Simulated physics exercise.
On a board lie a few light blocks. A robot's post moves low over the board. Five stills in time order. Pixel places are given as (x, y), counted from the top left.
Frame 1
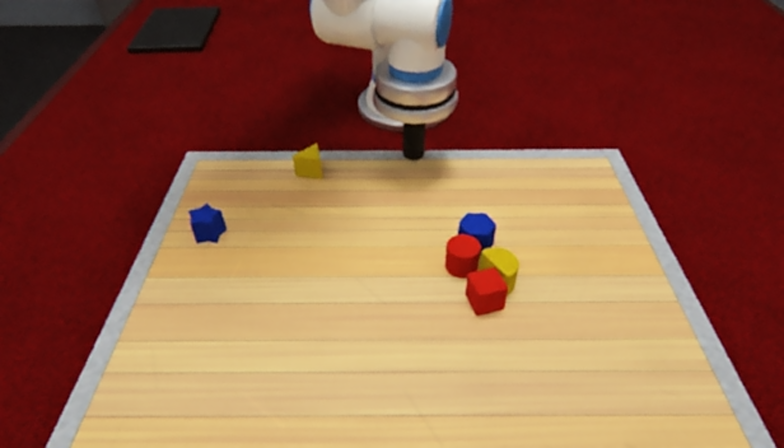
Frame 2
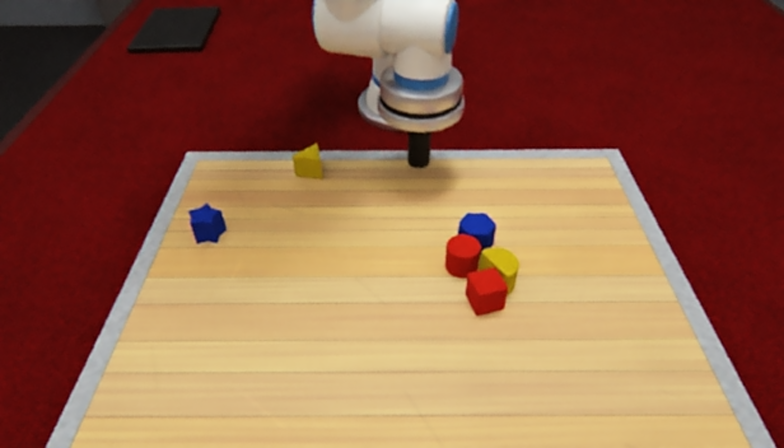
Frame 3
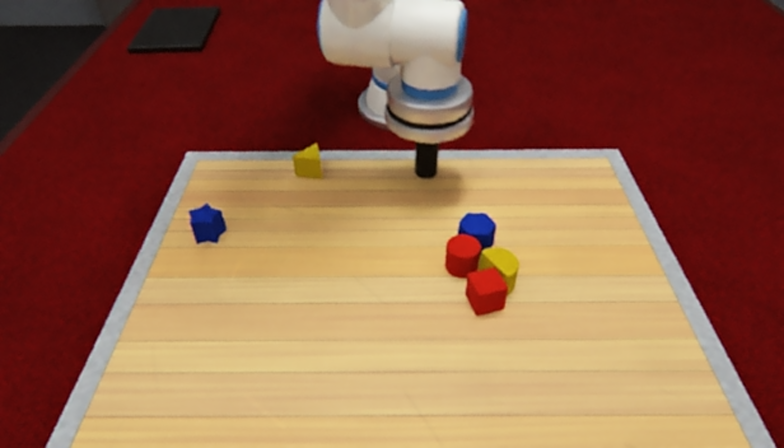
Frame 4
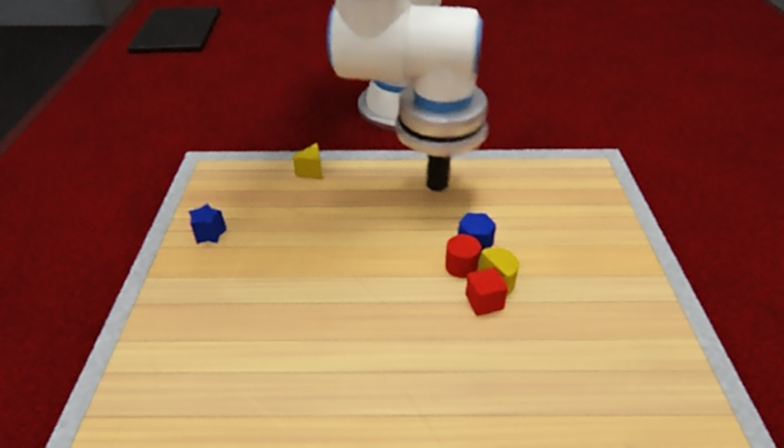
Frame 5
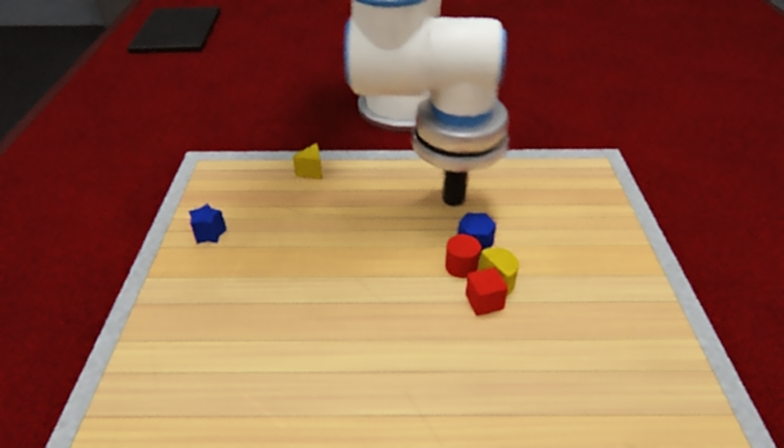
At the start, a robot arm holds its dark post near the far edge of a wooden board, with a small group of red, blue and yellow blocks nearby. The post then moves toward the viewer and slightly right, drawing close to the blue block, while all the blocks stay still.
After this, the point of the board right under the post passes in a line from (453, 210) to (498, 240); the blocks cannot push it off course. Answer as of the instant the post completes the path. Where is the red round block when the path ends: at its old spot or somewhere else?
That block is going to get moved.
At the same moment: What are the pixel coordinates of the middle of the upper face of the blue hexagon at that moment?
It is at (486, 237).
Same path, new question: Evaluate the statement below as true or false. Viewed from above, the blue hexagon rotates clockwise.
The statement is correct.
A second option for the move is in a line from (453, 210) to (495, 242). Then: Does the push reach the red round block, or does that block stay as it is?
From what I can tell, it won't keep its place.
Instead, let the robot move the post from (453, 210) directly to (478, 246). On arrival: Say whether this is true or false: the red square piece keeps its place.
The statement is true.
The first path, step by step. Halfway along, post at (477, 214); nothing pushed yet.
At the end, post at (499, 230); red round block at (460, 251); blue hexagon at (486, 237), turned 50° clockwise; yellow D-shaped block at (503, 261).
